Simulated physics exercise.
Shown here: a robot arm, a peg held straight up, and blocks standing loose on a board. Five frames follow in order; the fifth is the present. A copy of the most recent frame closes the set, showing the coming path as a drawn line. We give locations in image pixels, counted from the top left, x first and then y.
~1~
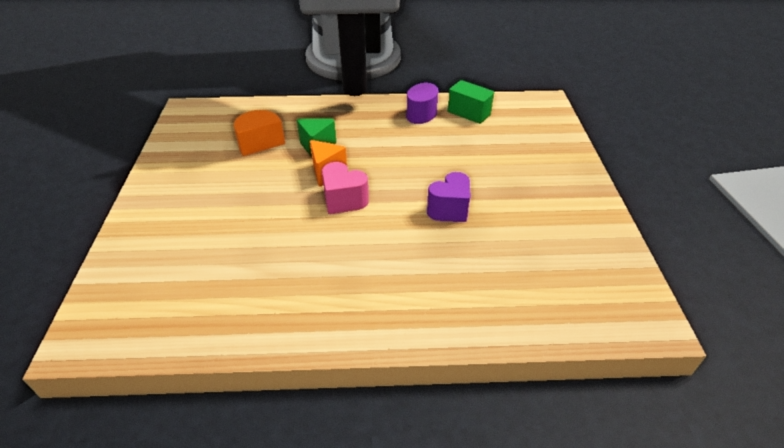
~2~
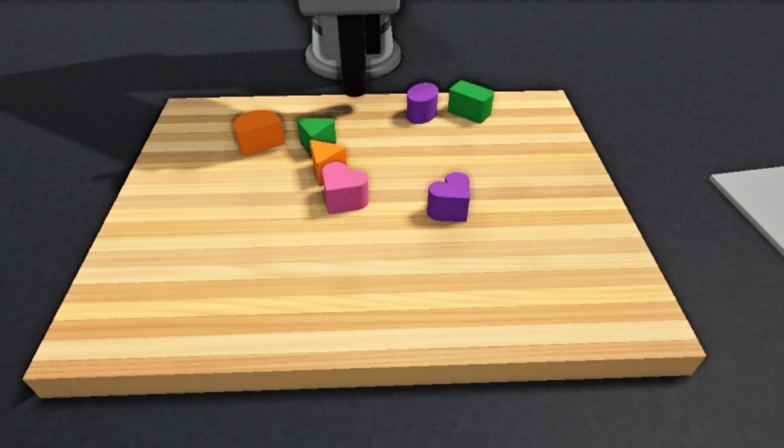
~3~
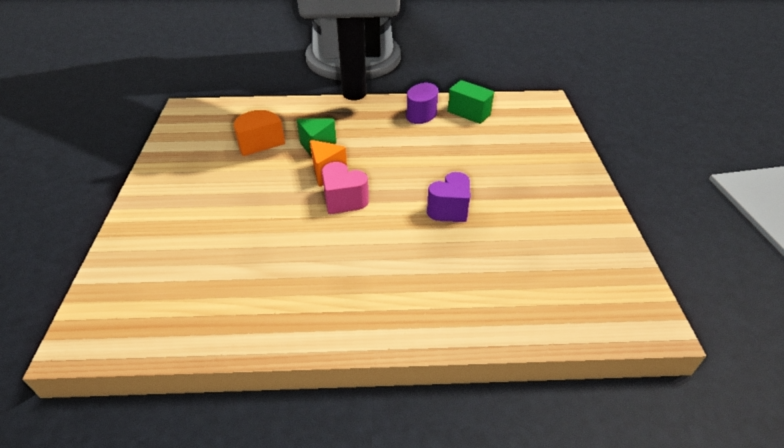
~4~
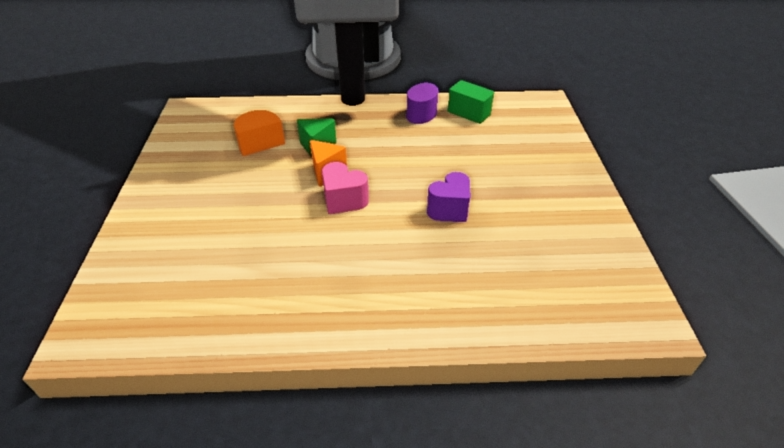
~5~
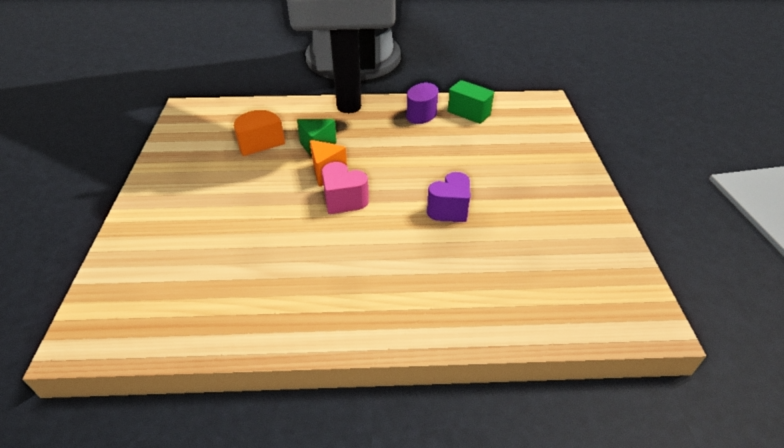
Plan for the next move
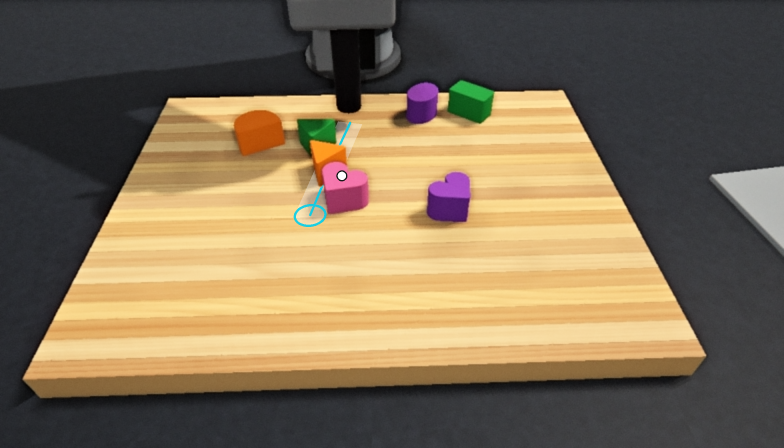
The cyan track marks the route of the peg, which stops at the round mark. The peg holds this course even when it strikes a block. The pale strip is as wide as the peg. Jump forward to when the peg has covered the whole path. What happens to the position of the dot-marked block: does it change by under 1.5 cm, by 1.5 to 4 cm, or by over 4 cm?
Range: 1.5 to 4 cm.
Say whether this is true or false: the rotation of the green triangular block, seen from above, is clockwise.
Answer: True.
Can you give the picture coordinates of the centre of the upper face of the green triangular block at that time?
My best guess is (303, 135).
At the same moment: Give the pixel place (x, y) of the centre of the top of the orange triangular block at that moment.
It comes to (281, 203).
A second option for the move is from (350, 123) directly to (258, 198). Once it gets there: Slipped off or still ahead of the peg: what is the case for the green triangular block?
I think it holds its spot in front.
Path on the board, in a line from (350, 123) to (310, 215); the dot is on the pink heart.
On the path given first. One third of the way, peg at (336, 134); green triangular block at (308, 130), turned 50° clockwise.
Two thirds of the way, peg at (323, 164); green triangular block at (303, 135), turned 90° clockwise; orange triangular block at (306, 171); pink heart at (342, 182), turned 25° anticlockwise.
At the end, peg at (308, 199); orange half-round block in place; green triangular block at (303, 135), turned 90° clockwise; orange triangular block at (281, 203), turned 35° clockwise; pink heart at (340, 195), turned 100° anticlockwise.
